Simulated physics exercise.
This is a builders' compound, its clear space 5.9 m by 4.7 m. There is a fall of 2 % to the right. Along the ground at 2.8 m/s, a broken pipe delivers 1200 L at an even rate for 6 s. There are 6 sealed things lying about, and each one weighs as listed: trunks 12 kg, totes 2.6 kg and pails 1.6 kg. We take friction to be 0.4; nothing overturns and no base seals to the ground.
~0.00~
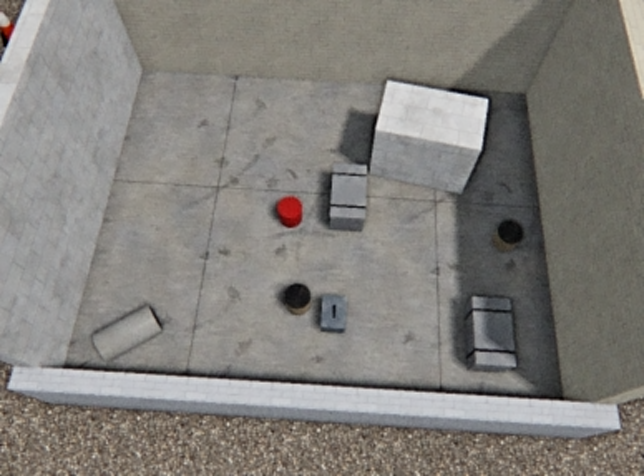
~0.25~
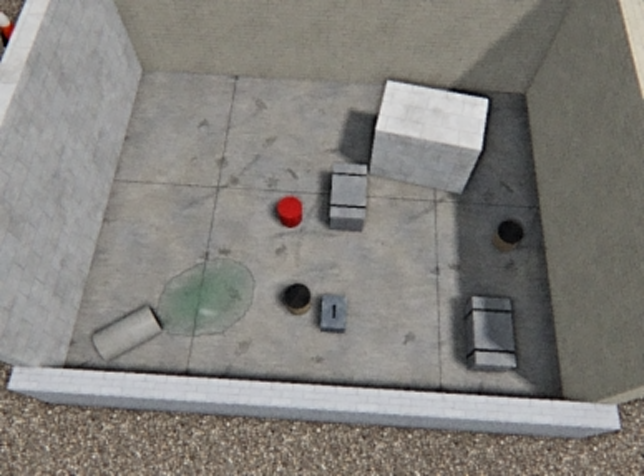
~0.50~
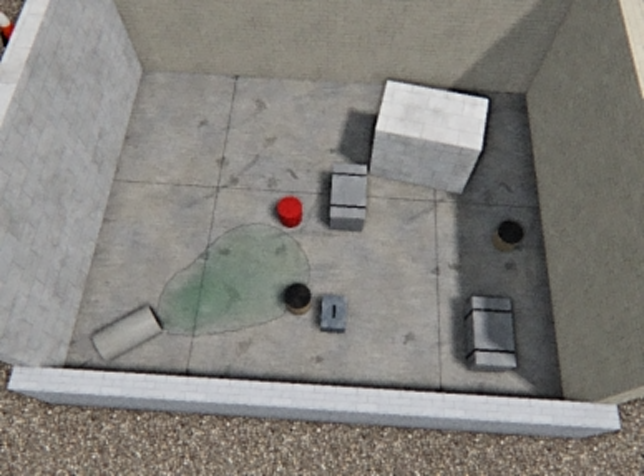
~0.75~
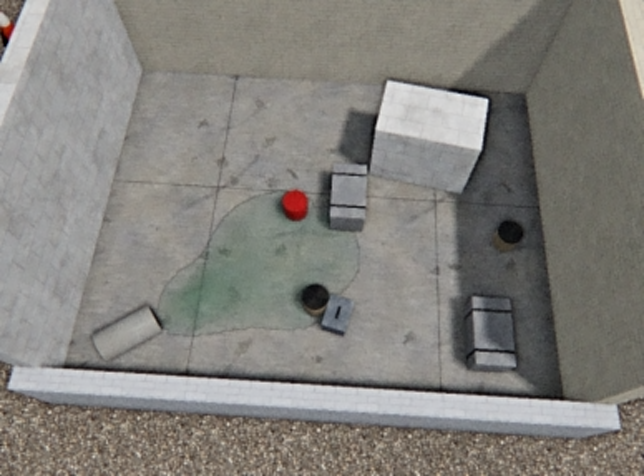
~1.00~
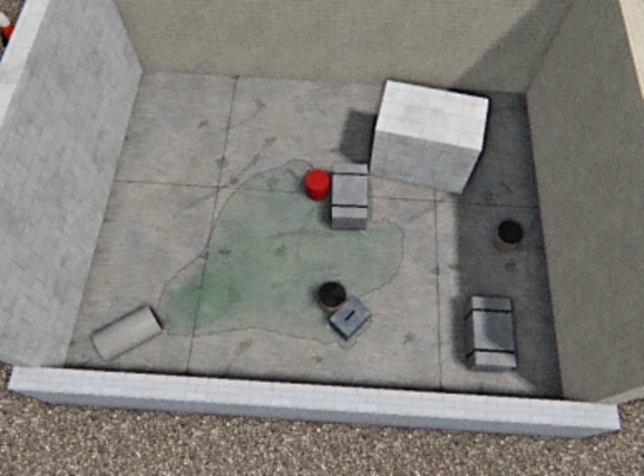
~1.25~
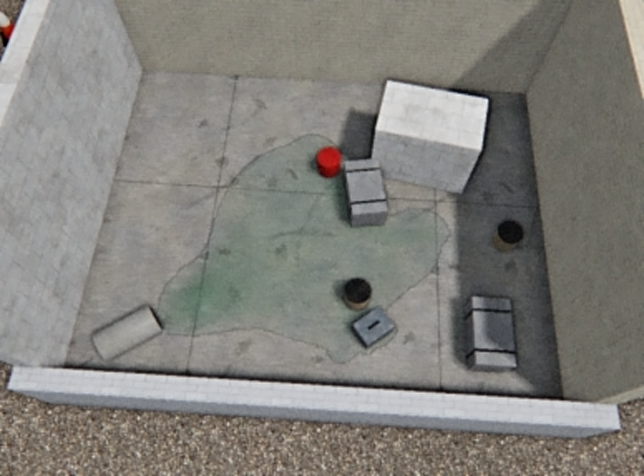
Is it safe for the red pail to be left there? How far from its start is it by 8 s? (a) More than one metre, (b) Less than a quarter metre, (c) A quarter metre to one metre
Option a: More than one metre.
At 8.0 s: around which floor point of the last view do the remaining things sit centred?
Somewhere near (427, 249).
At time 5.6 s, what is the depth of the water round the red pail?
About 6 cm.
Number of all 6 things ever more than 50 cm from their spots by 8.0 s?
6 in all.
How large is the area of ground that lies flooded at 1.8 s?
Some 11.5 m2 of it.
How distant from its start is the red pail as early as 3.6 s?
It has shifted about 300 cm.
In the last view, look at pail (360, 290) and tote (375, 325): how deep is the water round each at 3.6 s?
About 12 and 2 cm.
After 1.8 s the red pail is near (359, 103), 1.9 m from its start, afloat; 3 afloat.
After 3.6 s the red pail is near (477, 126), 2.9 m from its start, aground; 3 afloat.
After 5.6 s the red pail is near (437, 112), 2.6 m from its start, afloat; 6 afloat.
After 8.0 s the red pail is near (419, 79), 2.8 m from its start, afloat; 4 afloat.
